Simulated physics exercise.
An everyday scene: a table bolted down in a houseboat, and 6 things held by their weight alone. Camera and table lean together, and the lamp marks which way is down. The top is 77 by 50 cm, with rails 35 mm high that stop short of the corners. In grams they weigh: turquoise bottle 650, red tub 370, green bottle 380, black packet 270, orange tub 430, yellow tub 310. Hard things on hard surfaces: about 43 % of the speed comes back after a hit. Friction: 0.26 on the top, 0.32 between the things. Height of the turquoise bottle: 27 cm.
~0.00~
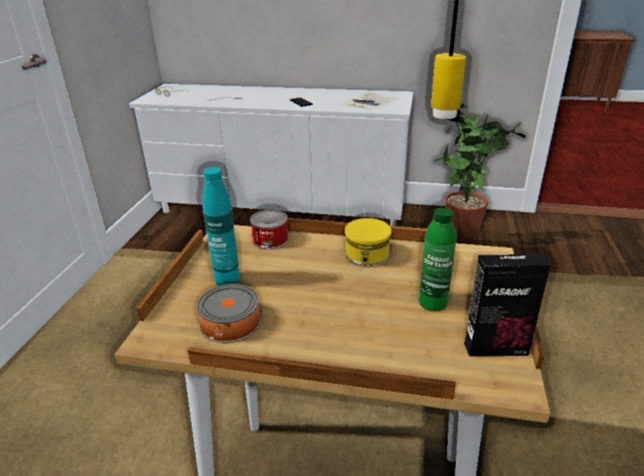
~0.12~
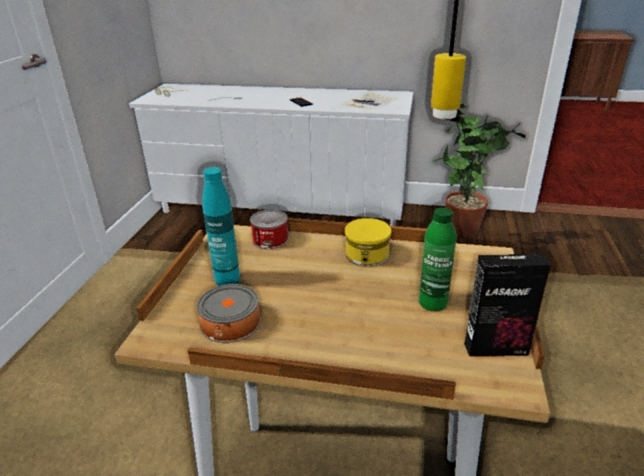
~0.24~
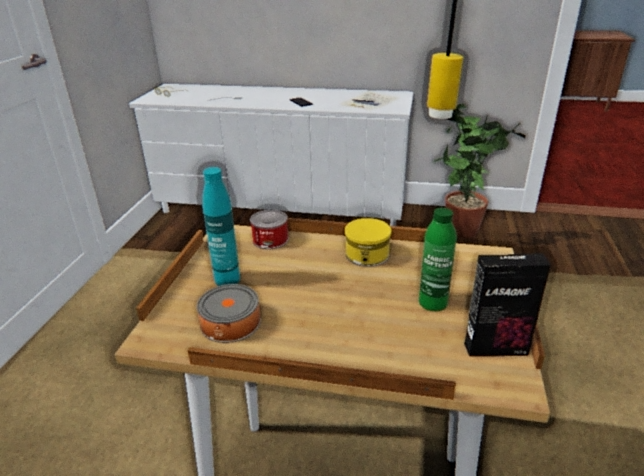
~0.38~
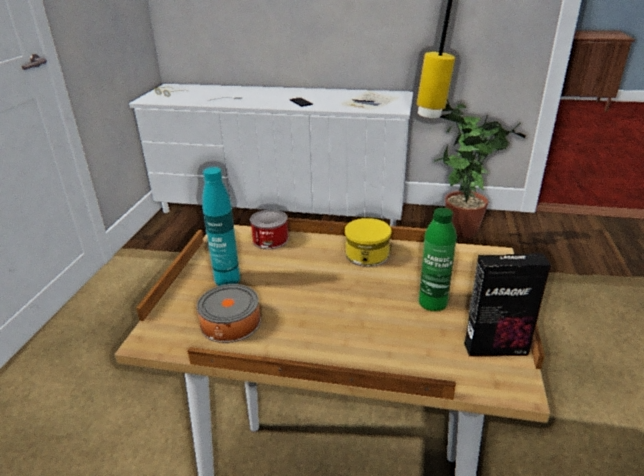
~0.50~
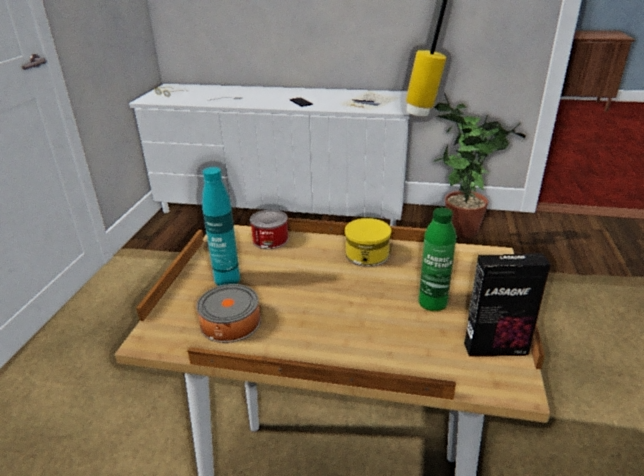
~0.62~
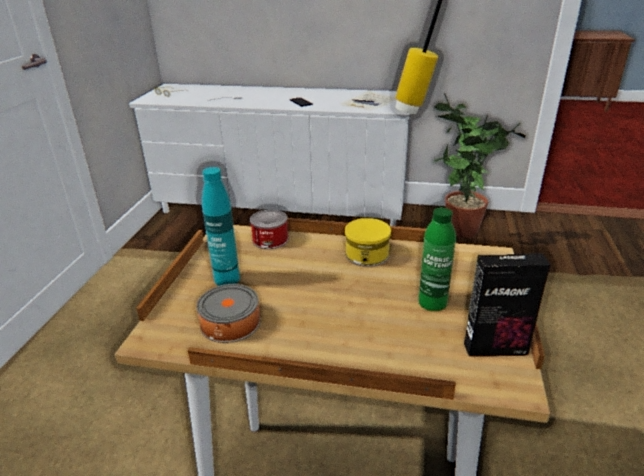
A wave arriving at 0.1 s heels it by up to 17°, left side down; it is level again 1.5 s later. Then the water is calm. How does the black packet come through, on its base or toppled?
The black packet keeps standing.
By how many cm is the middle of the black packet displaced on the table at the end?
About 4 cm.
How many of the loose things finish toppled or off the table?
That comes to 1.
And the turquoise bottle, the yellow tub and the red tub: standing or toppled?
The turquoise bottle tips over; the yellow tub stays upright; the red tub is still upright.
Around 1.12 s, floor tilted 12°, left side down; black packet shifted 3 cm near (485, 305); turquoise bottle tipped 46° against what carries it; green bottle shifted 3 cm.
Around 1.52 s, boat level; turquoise bottle now off the table; black packet shifted 4 cm near (480, 305); green bottle shifted 4 cm.
Around 1.82 s, boat level; black packet shifted 4 cm near (480, 305); green bottle shifted 4 cm; red tub shifted 4 cm.
Around 2.22 s, black packet resting near (480, 305).
Finally (4.4 s), off the table and tipped over, turquoise bottle; the other 5 still in place (within 5 cm). Final places as that camera would see them, black packet near (480, 305).
